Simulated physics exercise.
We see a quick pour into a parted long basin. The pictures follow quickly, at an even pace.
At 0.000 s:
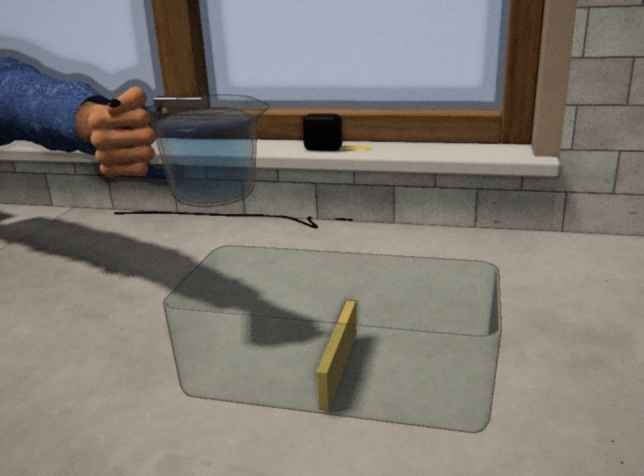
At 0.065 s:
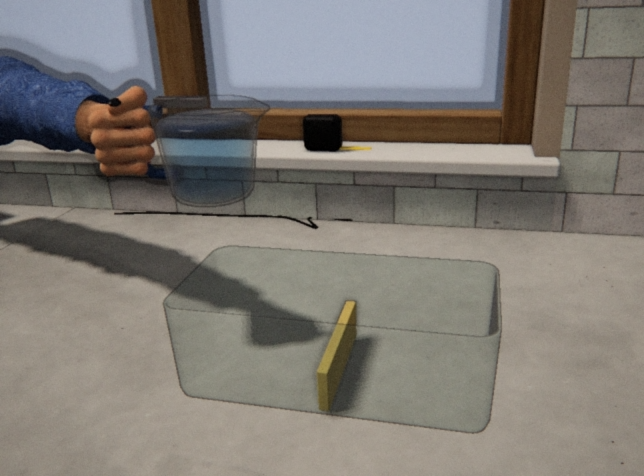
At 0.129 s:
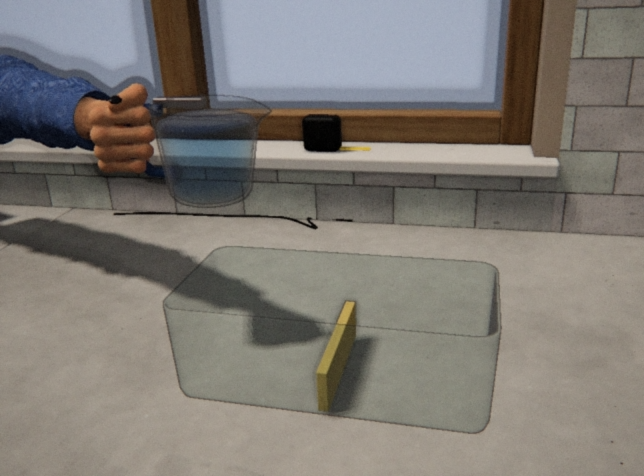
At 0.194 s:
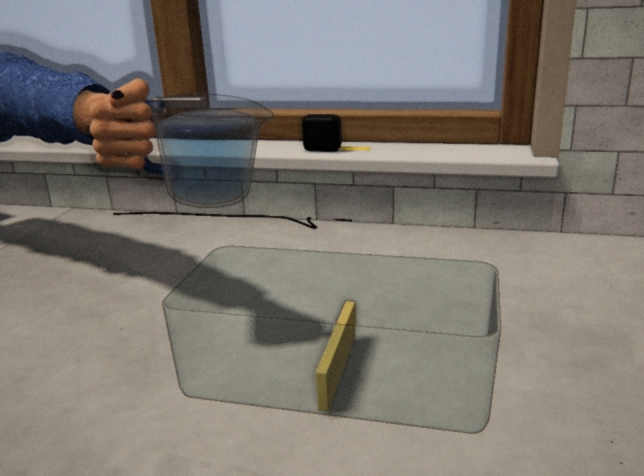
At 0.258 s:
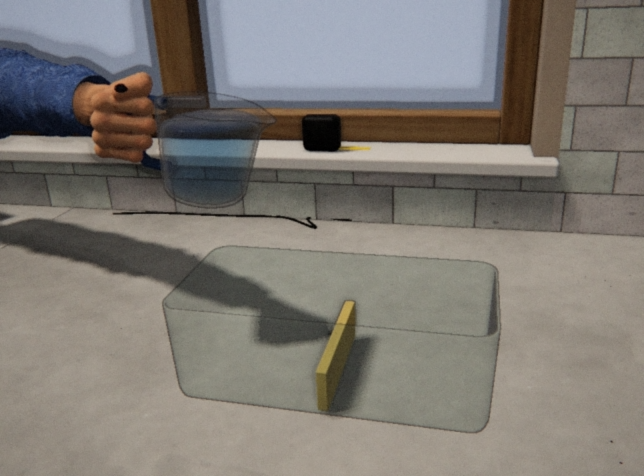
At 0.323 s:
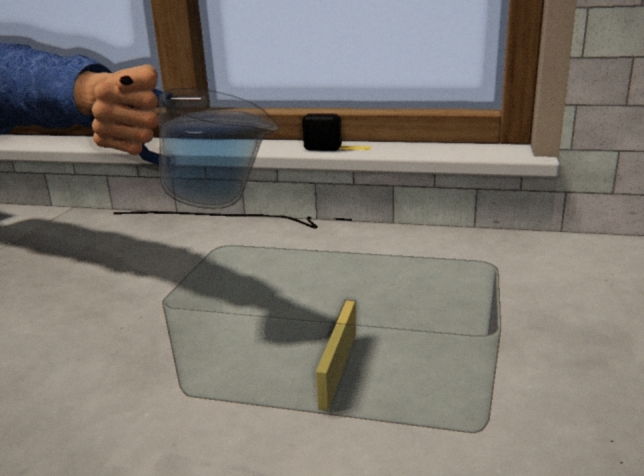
At the start, a hand in a blue sleeve holds a clear jug of blue liquid nearly upright above a clear, empty basin with a yellow divider inside. The hand then gradually tilts the jug to the right, its spout dipping slightly while the basin stays still and empty.
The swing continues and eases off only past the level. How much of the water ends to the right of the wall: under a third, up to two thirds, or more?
The share right of the wall is from a third to two thirds.
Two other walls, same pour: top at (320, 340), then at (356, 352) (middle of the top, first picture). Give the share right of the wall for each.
First some 75, then 25 per cent.
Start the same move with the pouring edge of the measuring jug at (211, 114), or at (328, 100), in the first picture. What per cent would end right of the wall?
First some 5, then 95 per cent.
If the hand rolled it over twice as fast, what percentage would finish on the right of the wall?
Close to 30 per cent.
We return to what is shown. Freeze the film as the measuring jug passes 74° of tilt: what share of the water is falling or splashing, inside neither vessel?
It comes to 25 per cent or so.
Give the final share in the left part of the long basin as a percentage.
Near 50 %.
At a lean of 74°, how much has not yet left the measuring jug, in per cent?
Some 60 per cent.
A moment on, the measuring jug is tipped part way and 58 per cent is still to pour, 3 is left of the wall and 16 right of it.
Next, the measuring jug is tipped right over and 6 per cent is still to pour, 38 is left of the wall and 47 right of it.
Then the measuring jug is tipped right over and 0 per cent is still to pour, 51 is left of the wall and 48 right of it.
Later the measuring jug is tipped right over and 0 per cent is still to pour, 51 is left of the wall and 48 right of it.
Finally, 51 per cent lies left of the wall, 48 right of it and 1 outside.
